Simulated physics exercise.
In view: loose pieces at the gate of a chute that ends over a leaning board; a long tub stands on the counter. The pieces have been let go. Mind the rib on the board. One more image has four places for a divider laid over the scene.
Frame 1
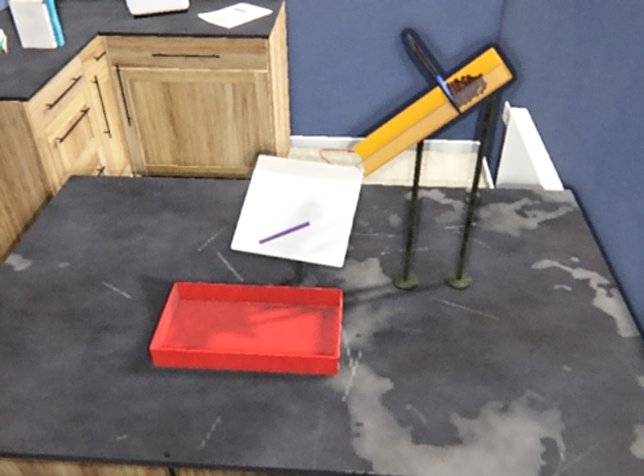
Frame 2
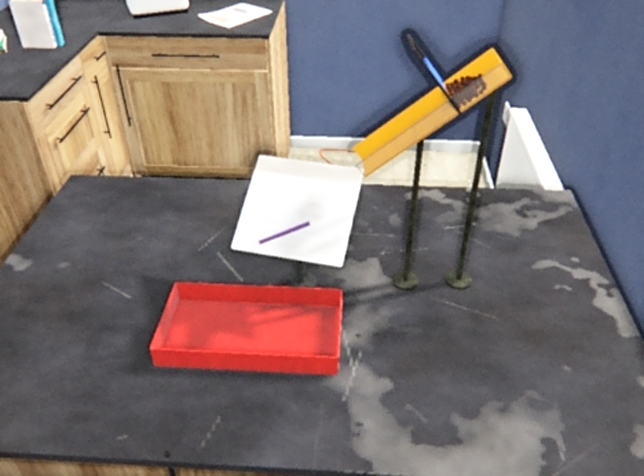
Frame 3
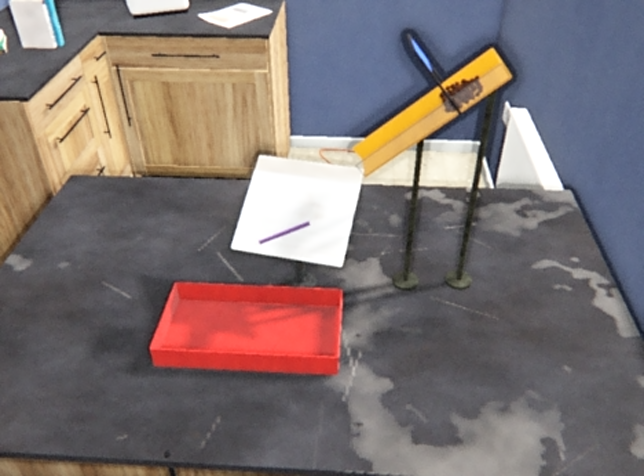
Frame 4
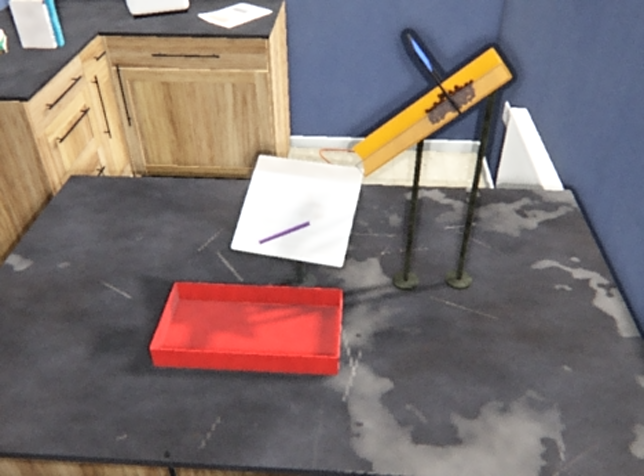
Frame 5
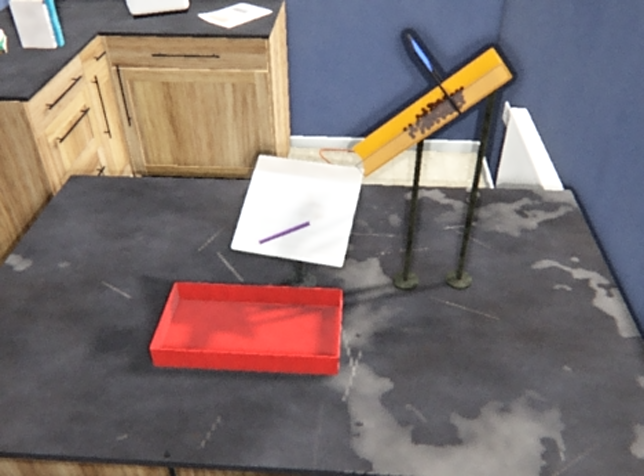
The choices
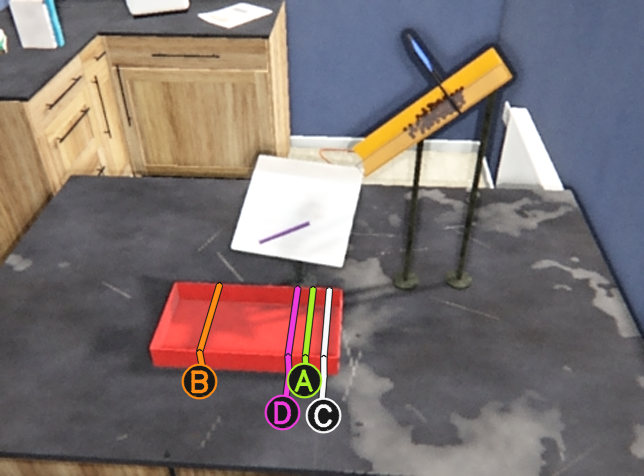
A kitchen with wooden cabinets and blue walls is seen from slightly above, looking across a dark, pale-blotched counter. A red open tub sits empty in front of a tilted white board with a thin purple rib, while a yellow-orange chute with a dark blue gate slopes on black posts at right. Small dark pieces slide down the chute leftward, spreading out, as everything else and the camera stay still.
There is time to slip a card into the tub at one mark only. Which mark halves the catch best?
Line B.
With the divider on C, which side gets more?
Left.
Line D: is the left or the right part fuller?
The left side.
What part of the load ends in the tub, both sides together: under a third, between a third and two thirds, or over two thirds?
Over two thirds.
On the marked copy, line A crosses the front rim at (305, 356); line B crosses the front rim at (199, 351); line C crosses the front rim at (323, 357); line D crosses the front rim at (288, 355).
With A, of what is caught, almost all on the left of the divider, about a tenth on the right.
With B, of what is caught, roughly two thirds on the left of the divider, roughly a third on the right.
With C, of what is caught, almost all on the left of the divider, just a few on the right.
With D, of what is caught, the larger part on the left of the divider, about a tenth on the right.
